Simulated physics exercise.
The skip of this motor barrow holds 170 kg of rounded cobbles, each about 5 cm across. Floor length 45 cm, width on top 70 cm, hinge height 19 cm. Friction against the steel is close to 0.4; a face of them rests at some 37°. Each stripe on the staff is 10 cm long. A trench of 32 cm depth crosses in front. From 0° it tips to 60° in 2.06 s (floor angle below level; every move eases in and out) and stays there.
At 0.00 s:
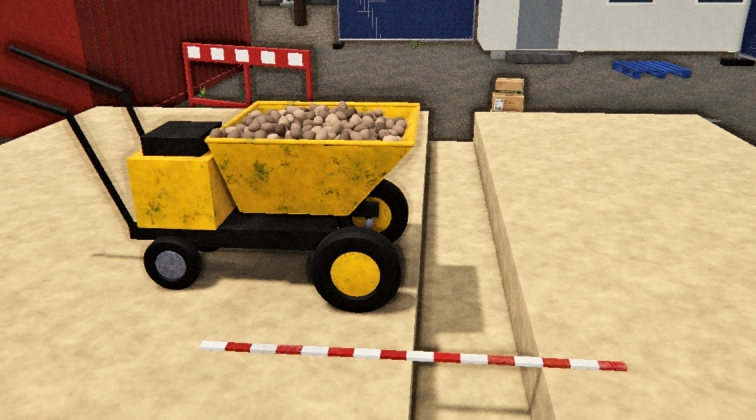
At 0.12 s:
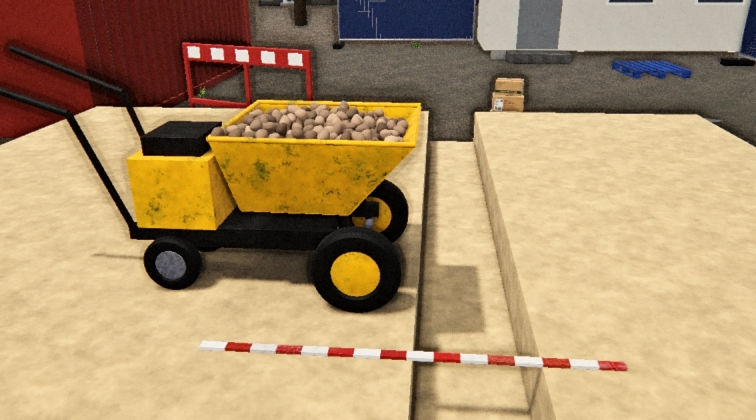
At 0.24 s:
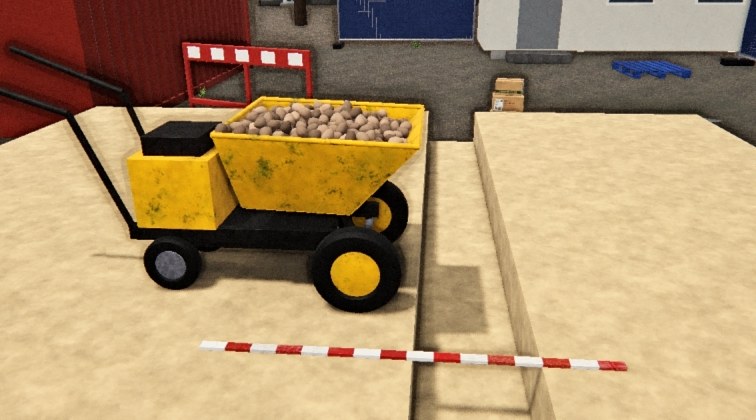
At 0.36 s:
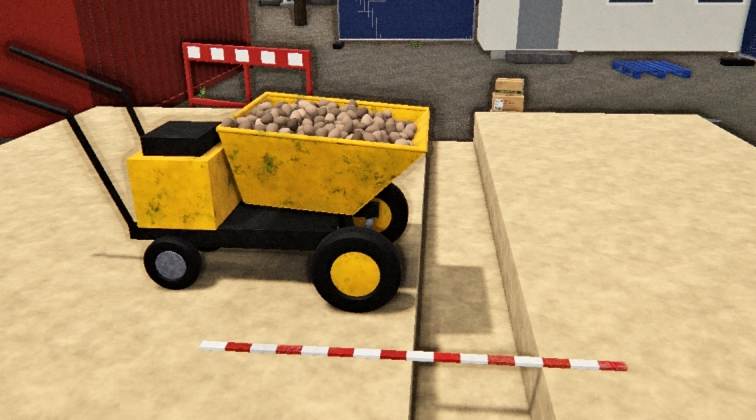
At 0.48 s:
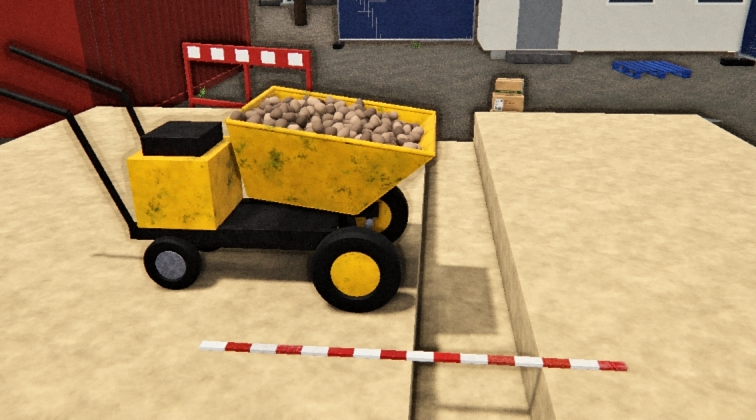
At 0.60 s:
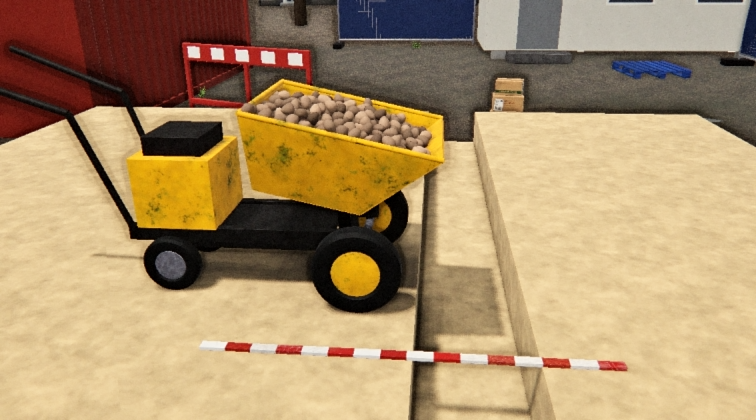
Yellow motor barrow standing beside a trench, its skip full of brown cobbles slowly tilting forward to the right.
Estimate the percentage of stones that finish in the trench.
Some 50 per cent of it.
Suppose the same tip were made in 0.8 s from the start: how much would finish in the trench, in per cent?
It would be near 40 per cent.
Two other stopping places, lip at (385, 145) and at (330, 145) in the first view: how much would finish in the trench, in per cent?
First some 70, then 85 per cent.
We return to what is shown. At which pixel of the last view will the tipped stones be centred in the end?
Near (508, 314).
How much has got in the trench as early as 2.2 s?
Some 10 per cent.
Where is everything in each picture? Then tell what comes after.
In the first frame, the skip is at 0°, its lip at (414, 145); the top of the load is at (316, 115).
In the second frame, lip at (415, 145), floor tilted 1°, highest stones at (317, 114); the stones move at 0.1 m/s on average.
In the third frame, lip at (419, 147), floor tilted 2°, highest stones at (314, 113); the stones move at 0.2 m/s on average.
In the fourth frame, the skip is at 5°, its lip at (426, 150); the top of the load is at (299, 110); the stones move at 0.2 m/s on average.
In the fifth frame, lip at (434, 155), floor tilted 8°, highest stones at (297, 106); the stones move at 0.3 m/s on average.
In the sixth frame, the skip is at 12°, its lip at (444, 161); the top of the load is at (297, 101); the stones move at 0.3 m/s on average.
After 1.5 s the floor is at 50°; 99 % in the skip, 1 % in the trench; the foremost stones are at (504, 205).
After 2.2 s the floor is at 60°; 68 % in the skip, 10 % in the trench, 22 % past the trench; the foremost stones are at (635, 293).
After 2.5 s the floor is at 60°; 48 % in the skip, 18 % in the trench, 34 % past the trench; the foremost stones are at (698, 298).
After 4.5 s the floor is at 60°; 15 % in the skip, 50 % in the trench, 34 % past the trench; the foremost stones are at (729, 312).
